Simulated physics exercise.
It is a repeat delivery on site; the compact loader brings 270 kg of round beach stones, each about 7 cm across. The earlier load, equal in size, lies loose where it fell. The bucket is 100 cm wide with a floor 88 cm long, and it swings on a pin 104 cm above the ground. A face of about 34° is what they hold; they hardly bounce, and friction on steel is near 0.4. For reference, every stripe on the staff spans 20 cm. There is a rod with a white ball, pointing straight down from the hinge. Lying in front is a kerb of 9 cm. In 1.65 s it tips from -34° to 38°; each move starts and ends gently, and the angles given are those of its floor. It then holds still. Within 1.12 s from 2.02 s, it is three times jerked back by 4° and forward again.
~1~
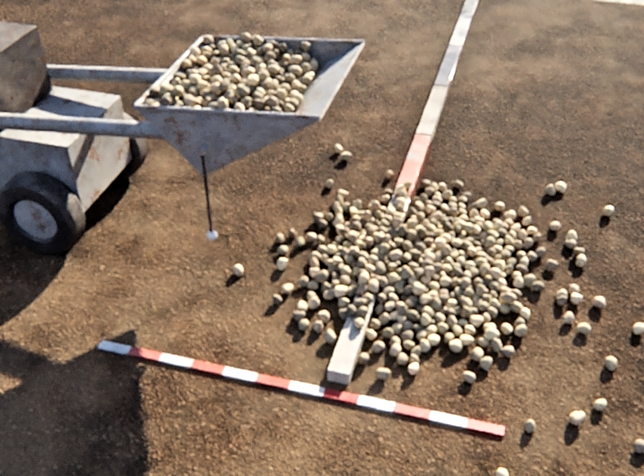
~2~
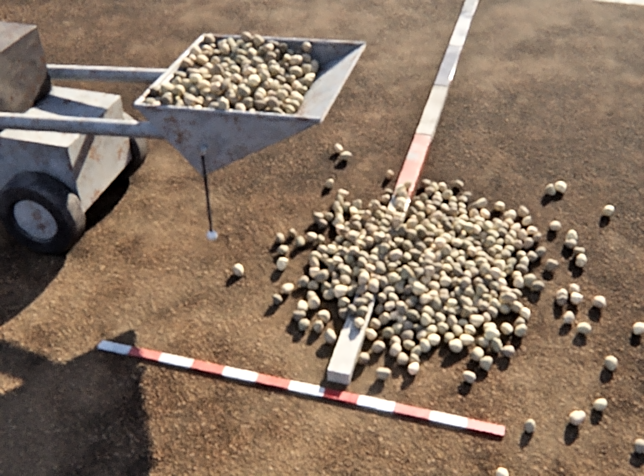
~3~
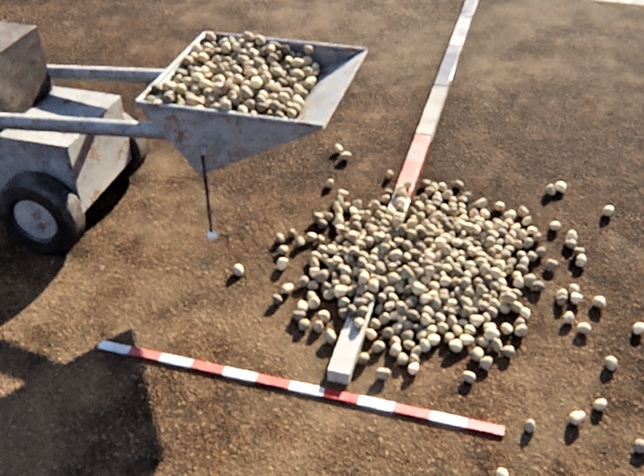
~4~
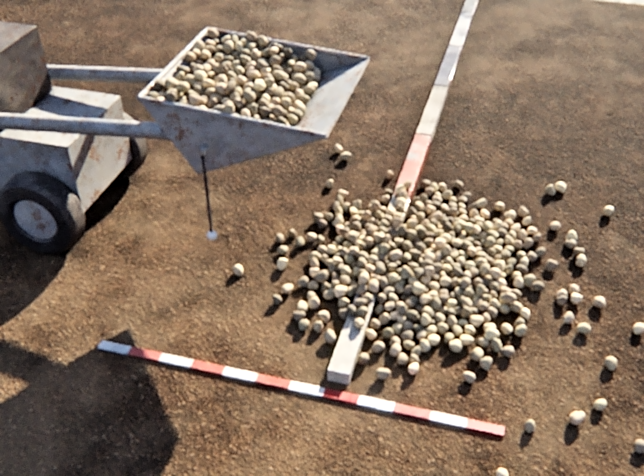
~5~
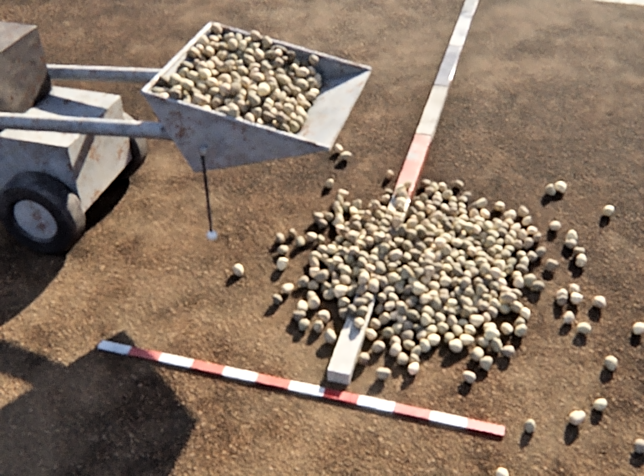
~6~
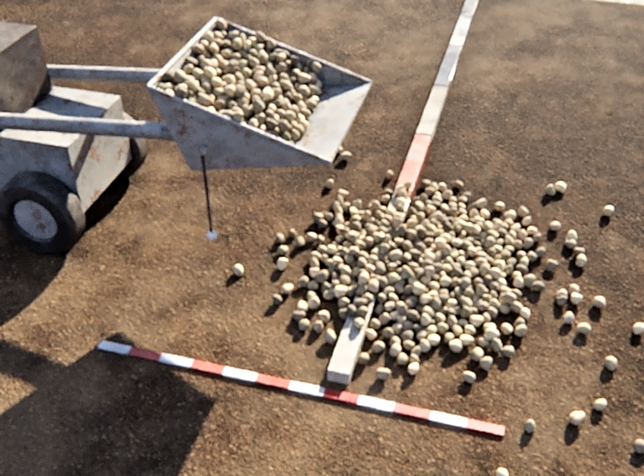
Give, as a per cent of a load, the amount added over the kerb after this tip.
Close to 28 parts in a hundred.
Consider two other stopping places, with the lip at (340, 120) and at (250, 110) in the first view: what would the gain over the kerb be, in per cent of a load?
50 % and 0 %.
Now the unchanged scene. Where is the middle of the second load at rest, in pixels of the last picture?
Near (359, 242).
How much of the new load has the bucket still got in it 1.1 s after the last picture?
Close to 30 in a hundred is still held.
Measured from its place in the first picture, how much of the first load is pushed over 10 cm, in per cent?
Estimate: 5 %, roughly.
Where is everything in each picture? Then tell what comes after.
In the first frame, the bucket is at -34°, its lip at (320, 118); the top of the load is at (266, 53). The earlier load is highest near (394, 253), 17 cm above ground level, 29 % on this side of the kerb, 71 % over the kerb.
The second frame shows lip at (321, 120), floor tilted -33°, highest stones at (267, 53).
In the third frame, the bucket is at -30°, its lip at (324, 127); the top of the load is at (240, 48).
In the fourth frame, the bucket is at -25°, its lip at (327, 137); the top of the load is at (219, 47).
In the fifth frame, the bucket is at -19°, its lip at (329, 149); the top of the load is at (215, 44).
The sixth frame shows lip at (330, 163), floor tilted -12°, highest stones at (212, 40).
Then, 0.6 s after the last picture the floor is at 27°; in per cent of one load, 99 in the bucket, 30 on this side of the kerb, 71 over the kerb; the foremost stones are at (632, 334).
Then, 1.1 s after the last picture the floor is at 38°; in per cent of one load, 30 in the bucket, 95 on this side of the kerb, 75 over the kerb; the foremost stones are at (632, 334).
Then, 3.0 s after the last picture the floor is at 38°; in per cent of one load, 0 in the bucket, 101 on this side of the kerb, 99 over the kerb; the foremost stones are at (632, 334).
Then, 5.5 s after the last picture the floor is at 38°; in per cent of one load, 0 in the bucket, 101 on this side of the kerb, 99 over the kerb; the foremost stones are at (632, 334). Net gain over the kerb, 28.
